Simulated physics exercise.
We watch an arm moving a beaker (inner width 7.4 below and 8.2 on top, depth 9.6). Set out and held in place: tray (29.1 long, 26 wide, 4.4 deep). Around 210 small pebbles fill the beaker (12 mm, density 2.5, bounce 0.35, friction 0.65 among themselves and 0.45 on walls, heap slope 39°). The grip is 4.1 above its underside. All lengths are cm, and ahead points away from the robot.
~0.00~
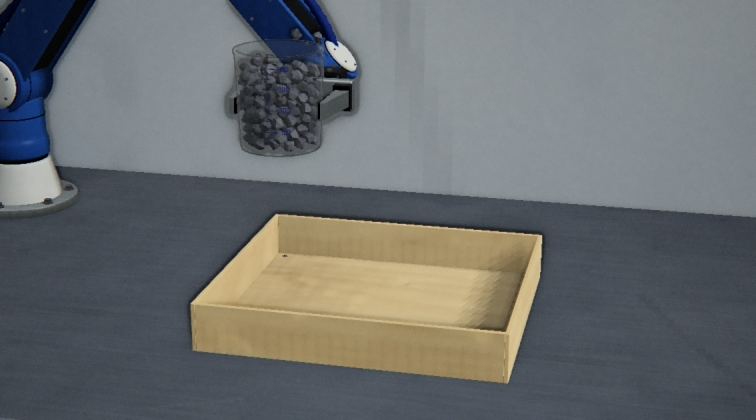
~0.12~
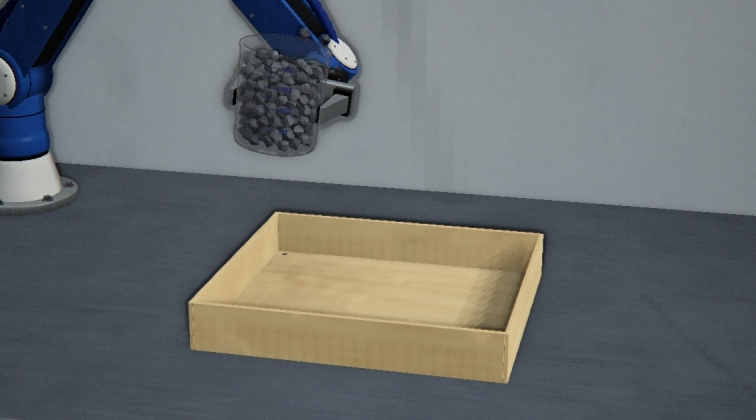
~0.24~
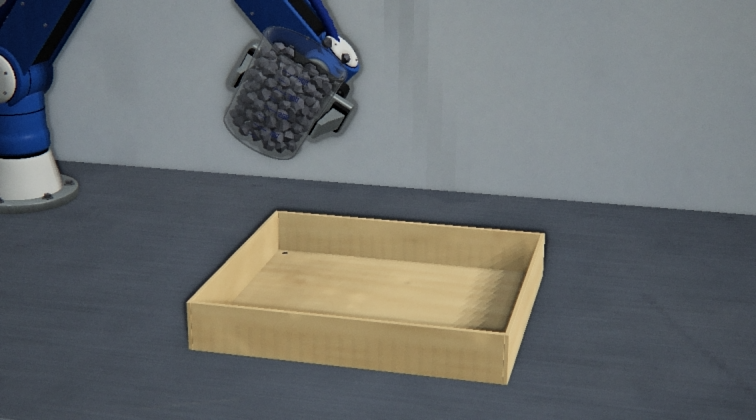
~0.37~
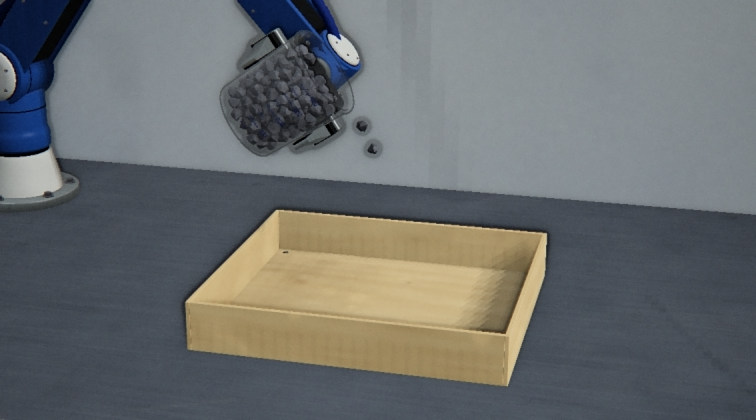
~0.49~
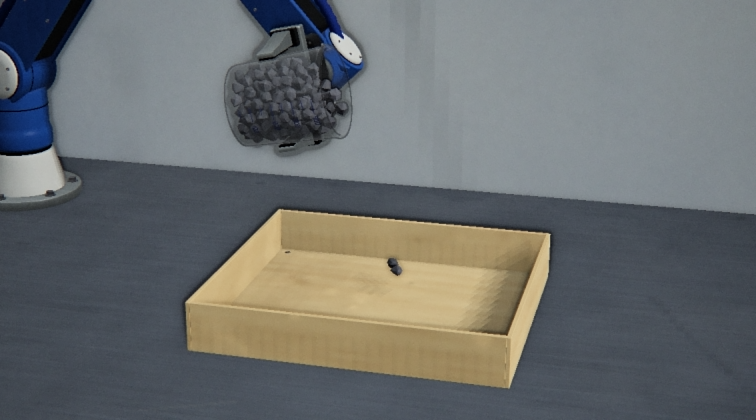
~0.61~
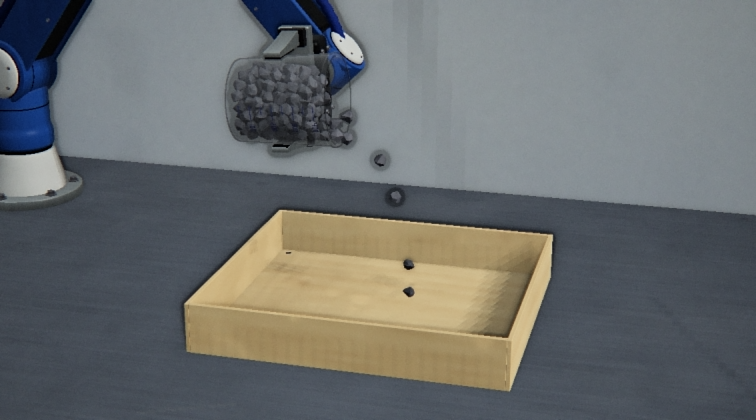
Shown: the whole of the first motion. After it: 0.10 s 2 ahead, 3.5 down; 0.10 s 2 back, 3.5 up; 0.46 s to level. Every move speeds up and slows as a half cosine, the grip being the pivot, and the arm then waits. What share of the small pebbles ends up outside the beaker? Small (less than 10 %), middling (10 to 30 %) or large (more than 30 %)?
Outside the beaker the share is middling, 10 to 30 %.
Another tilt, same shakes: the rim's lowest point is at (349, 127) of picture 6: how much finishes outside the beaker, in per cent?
Some 5 per cent.
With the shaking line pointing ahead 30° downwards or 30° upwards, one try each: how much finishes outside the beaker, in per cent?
About 35 and 80 per cent.
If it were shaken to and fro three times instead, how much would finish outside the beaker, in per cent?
In that case some 30 per cent.
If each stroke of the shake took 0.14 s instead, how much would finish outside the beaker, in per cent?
In that case some 15 per cent.
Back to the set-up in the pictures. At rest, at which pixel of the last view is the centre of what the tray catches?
Near (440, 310).
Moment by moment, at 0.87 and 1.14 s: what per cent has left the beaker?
About 15, 20.
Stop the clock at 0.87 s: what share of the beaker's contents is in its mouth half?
About 40 per cent.
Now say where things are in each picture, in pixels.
The first frame shows beaker middle at (280, 99), level; upper third of the load around (281, 79), from x 245 to 315, top at y 35; 211 in the beaker.
The second frame shows beaker middle at (280, 97), tilted 8° forward; upper third of the load around (281, 76), from x 245 to 325, top at y 35.
The third frame shows beaker middle at (282, 96), tilted 30° forward; upper third of the load around (283, 78), from x 235 to 345, top at y 40; 210 in the beaker, 1 in flight or on a rim.
The fourth frame shows beaker middle at (284, 97), tilted 56° forward; upper third of the load around (283, 80), from x 230 to 375, top at y 50; 209 in the beaker, 2 in flight or on a rim.
The fifth frame shows beaker middle at (287, 99), tilted 78° forward; upper third of the load around (283, 80), from x 235 to 395, top at y 60; 209 in the beaker, 2 in the tray.
The sixth frame shows beaker middle at (287, 100), tilted 86° forward; upper third of the load around (278, 82), from x 235 to 410, top at y 65; 207 in the beaker, 2 in the tray, 2 in flight or on a rim.
After 0.87 s, tilted 82° forward, highest piece 23 above the table; 180 in the beaker, 14 in the tray, 17 in flight or on a rim.
After 1.14 s, tilted 16° forward, highest piece 25 above the table; 173 in the beaker, 38 in the tray.
After 1.47 s, level, highest piece 26 above the table; 173 in the beaker, 38 in the tray.
After 2.52 s, level, highest piece 26 above the table; 173 in the beaker, 38 in the tray.
At rest, 173 in the beaker, 38 in the tray. That is 18 % outside the beaker.
